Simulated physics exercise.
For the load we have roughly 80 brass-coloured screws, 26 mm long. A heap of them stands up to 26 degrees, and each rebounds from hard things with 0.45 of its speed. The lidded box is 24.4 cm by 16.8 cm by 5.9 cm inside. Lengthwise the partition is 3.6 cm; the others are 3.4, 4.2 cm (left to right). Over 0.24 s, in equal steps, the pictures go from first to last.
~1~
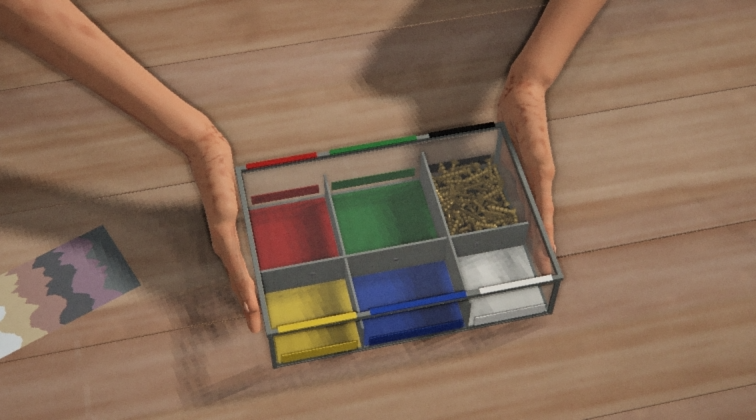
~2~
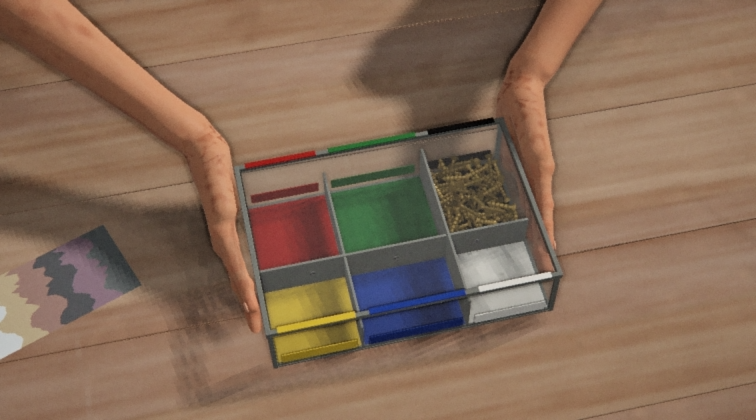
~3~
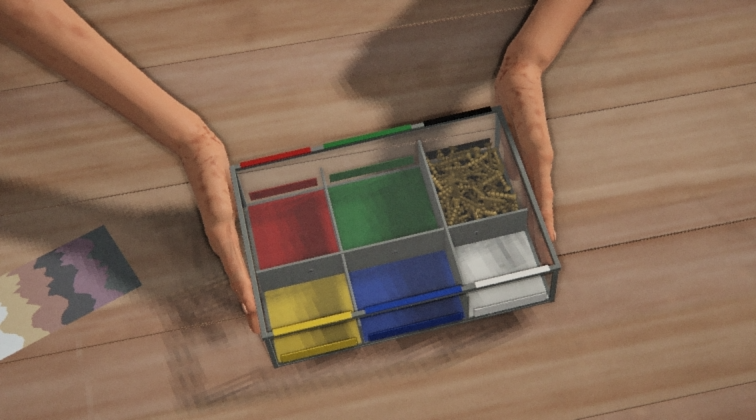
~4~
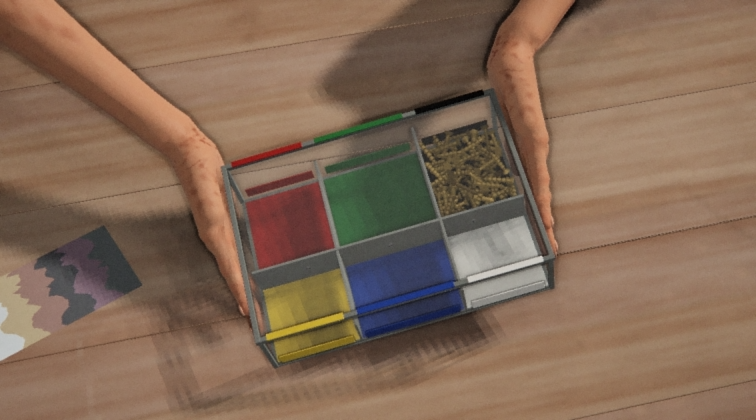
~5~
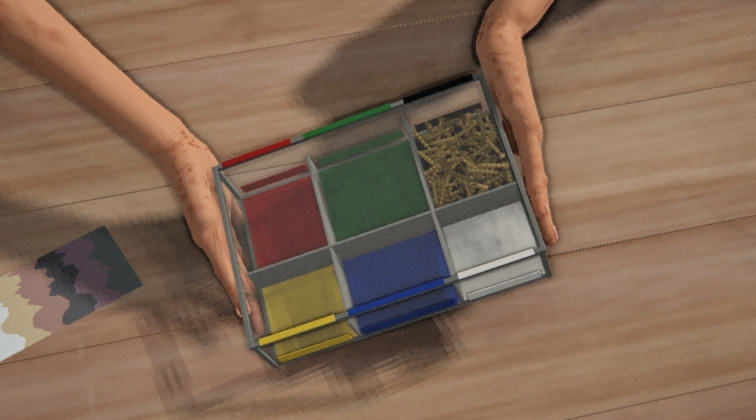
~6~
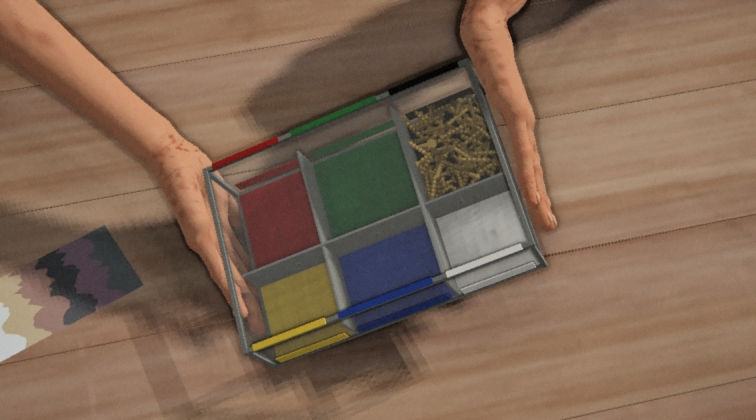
Two hands tilt a clear divided box of brass-coloured screws down toward its left front corner.
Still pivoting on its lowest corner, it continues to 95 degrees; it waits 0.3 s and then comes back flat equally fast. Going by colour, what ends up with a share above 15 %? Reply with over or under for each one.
Red: Under, blue: Under, green: Under, yellow: Over, white: Under, black: Over.
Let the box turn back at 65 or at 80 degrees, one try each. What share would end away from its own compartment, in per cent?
Some 15 and 30 per cent.
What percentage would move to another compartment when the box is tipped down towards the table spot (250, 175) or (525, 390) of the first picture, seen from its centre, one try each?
About 15 and 35 per cent.
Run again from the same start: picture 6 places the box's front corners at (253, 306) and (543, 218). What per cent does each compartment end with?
In per cent, the final split is red 10, blue 0, green 5, yellow 0, white 0, black 90.
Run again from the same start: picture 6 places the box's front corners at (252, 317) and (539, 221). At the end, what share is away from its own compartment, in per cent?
Then roughly 10 per cent.
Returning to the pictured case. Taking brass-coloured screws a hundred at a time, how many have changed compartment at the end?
Near 35 in a hundred.
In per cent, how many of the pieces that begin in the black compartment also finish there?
It works out to near 60 percent.
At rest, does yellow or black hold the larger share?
Go with black, that one ends with more.
Then, 0.78 s after the last picture, tilt 95 degrees; blue 5 %, green 10 %, yellow 5 %, white 5 %, black 75 %.
Then, 1.30 s after the last picture, tilt 50 degrees; red 5 %, blue 5 %, green 5 %, yellow 20 %, white 5 %, black 65 %.
Then, 1.88 s after the last picture, tilt 0 degrees; red 5 %, blue 5 %, green 5 %, yellow 20 %, white 5 %, black 65 %.
In the end, red 5 %, blue 5 %, green 5 %, yellow 20 %, white 5 %, black 65 %.
